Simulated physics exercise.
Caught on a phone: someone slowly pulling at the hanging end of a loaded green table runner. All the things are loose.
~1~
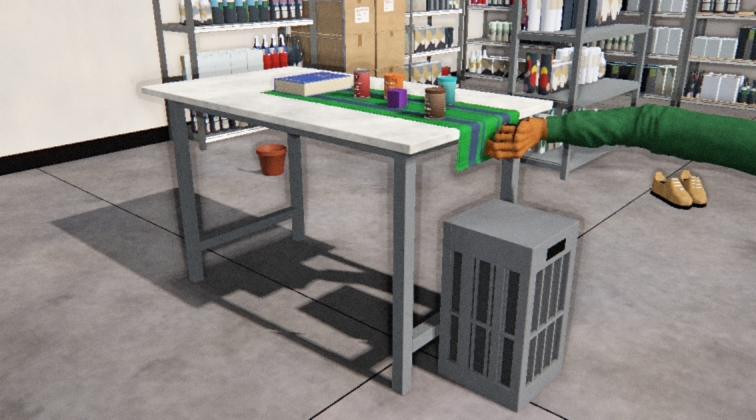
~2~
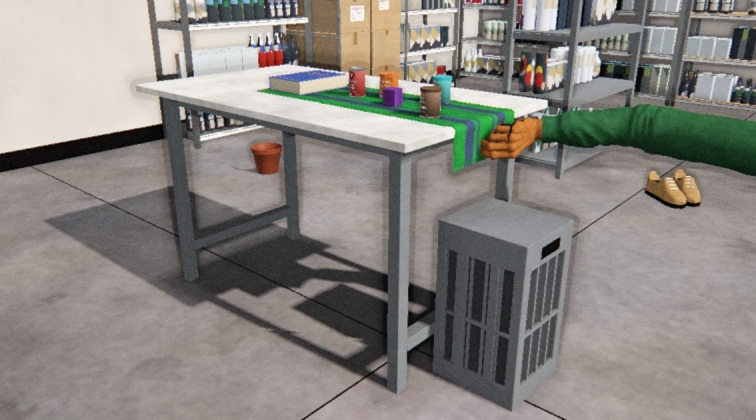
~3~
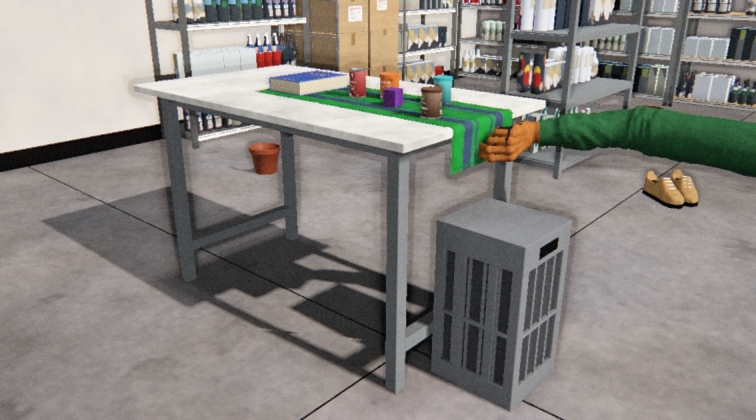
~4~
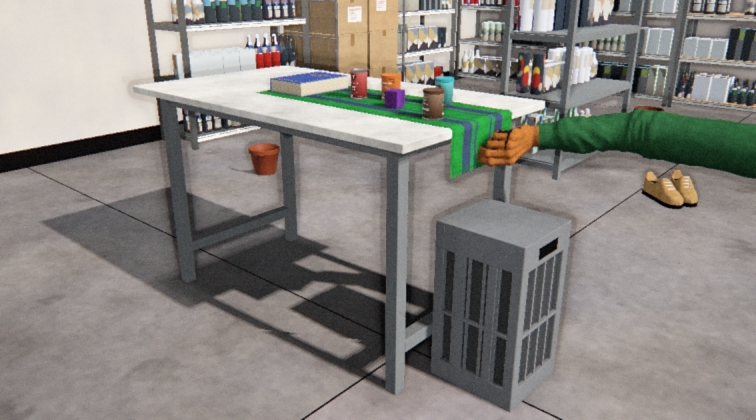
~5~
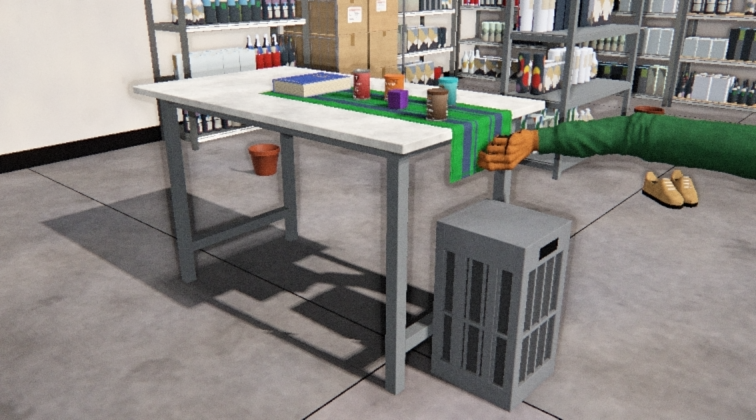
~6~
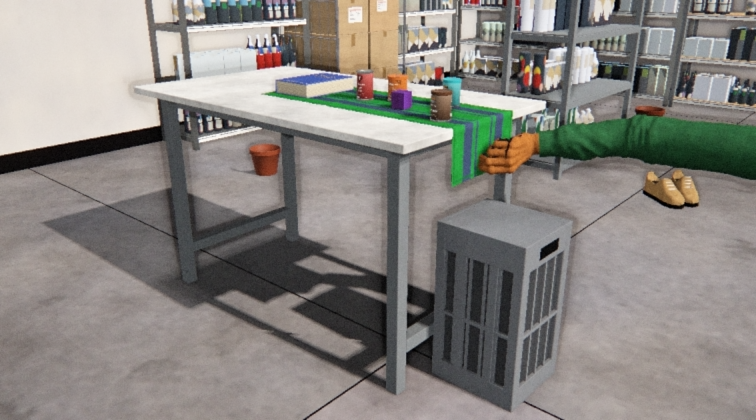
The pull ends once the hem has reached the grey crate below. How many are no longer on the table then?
The count of fallen things is one.
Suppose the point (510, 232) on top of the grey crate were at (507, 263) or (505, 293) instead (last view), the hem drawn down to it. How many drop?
Over the edge go 2 and 3.
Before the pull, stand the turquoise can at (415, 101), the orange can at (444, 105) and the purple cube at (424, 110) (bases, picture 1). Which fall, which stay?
The turquoise can holds on; the orange can survives; the purple cube survives.
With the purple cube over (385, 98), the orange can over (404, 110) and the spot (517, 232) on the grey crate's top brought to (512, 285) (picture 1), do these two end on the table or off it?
The purple cube stays on; the orange can tumbles off.
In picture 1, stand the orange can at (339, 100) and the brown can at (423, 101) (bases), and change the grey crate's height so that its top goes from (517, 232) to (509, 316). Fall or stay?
The orange can holds on, the brown can is carried off.
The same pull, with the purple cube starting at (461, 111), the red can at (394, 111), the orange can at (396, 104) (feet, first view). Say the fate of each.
The purple cube comes down, the red can keeps its place on top, the orange can does not fall.
Early on, hem near (481, 199); all still up.
Midway, hem on the crate; brown can gone.
Finally, hem on the crate; brown can gone. It carries off one.
